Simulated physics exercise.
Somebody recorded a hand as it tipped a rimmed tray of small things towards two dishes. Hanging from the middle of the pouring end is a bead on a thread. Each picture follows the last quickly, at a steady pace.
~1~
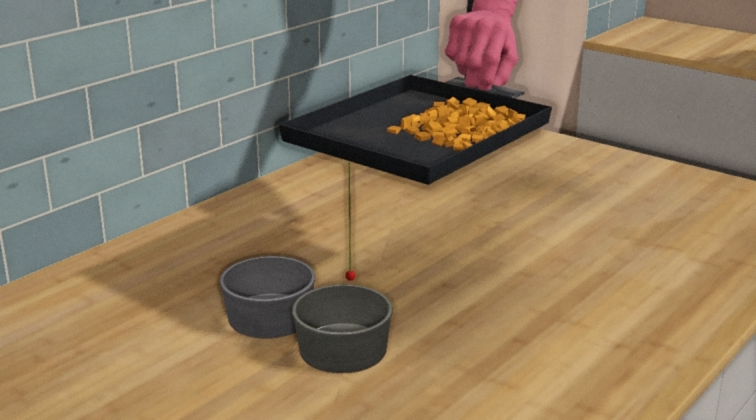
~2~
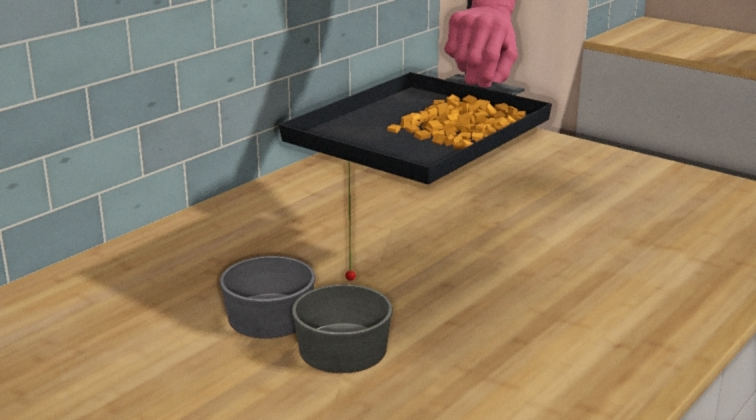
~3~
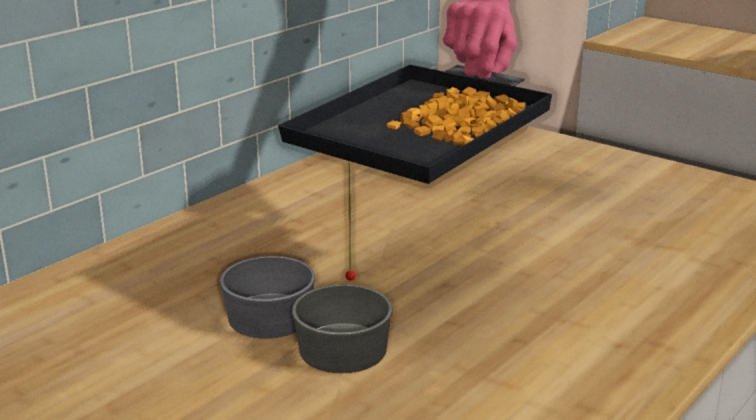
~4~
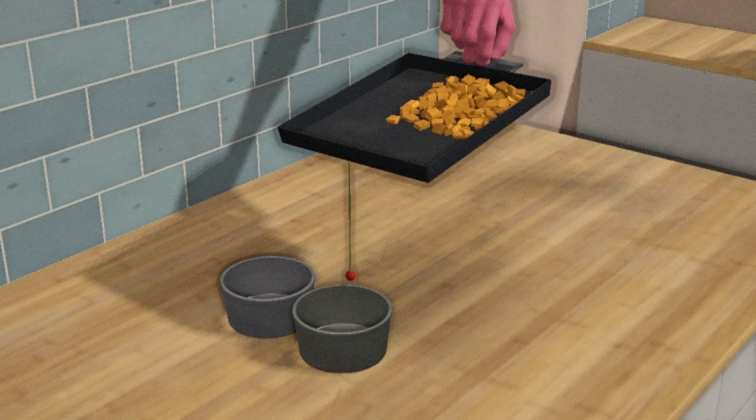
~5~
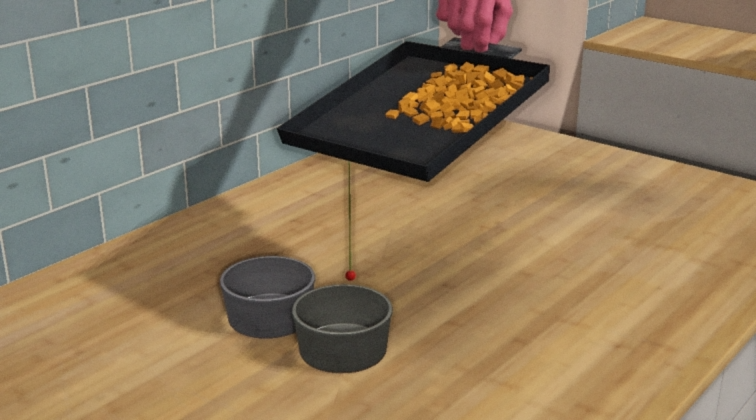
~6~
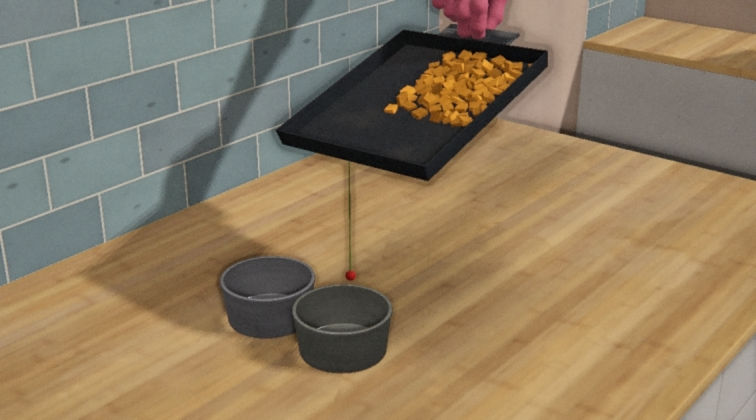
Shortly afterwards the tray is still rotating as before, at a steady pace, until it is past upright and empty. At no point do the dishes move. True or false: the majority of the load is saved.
True.
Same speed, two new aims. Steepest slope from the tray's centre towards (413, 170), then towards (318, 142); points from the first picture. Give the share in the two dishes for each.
The first try would leave around 10 per cent there, the second around 60 per cent.
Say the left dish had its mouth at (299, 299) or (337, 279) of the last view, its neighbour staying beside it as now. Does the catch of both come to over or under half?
Result - try one, past the halfway mark; try two, below the halfway mark.
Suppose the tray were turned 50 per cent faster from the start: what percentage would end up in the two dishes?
Roughly 60 percent.
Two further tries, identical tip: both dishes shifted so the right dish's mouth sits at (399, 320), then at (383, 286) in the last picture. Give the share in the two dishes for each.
Close to 50 in a hundred, then close to 0 in a hundred.
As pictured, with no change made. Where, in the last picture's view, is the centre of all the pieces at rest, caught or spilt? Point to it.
Close to (310, 341), more or less.
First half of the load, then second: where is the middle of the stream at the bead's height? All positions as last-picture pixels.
(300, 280), then (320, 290).
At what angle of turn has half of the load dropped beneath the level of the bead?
My estimate is some 115 degrees.
Soon after the last picture, tray tipped steeply; most on the tray; a small part in the air.
A little later, tray tipped past a quarter turn; most on the tray; a small part in the right dish; a stray few in the left dish; a small part outside both.
Later still, tray tipped past a quarter turn; about a third in the right dish; about a quarter in the left dish; about a quarter outside both.
At rest, tray tipped past a quarter turn; about a third in the right dish; about a quarter in the left dish; about a quarter outside both.
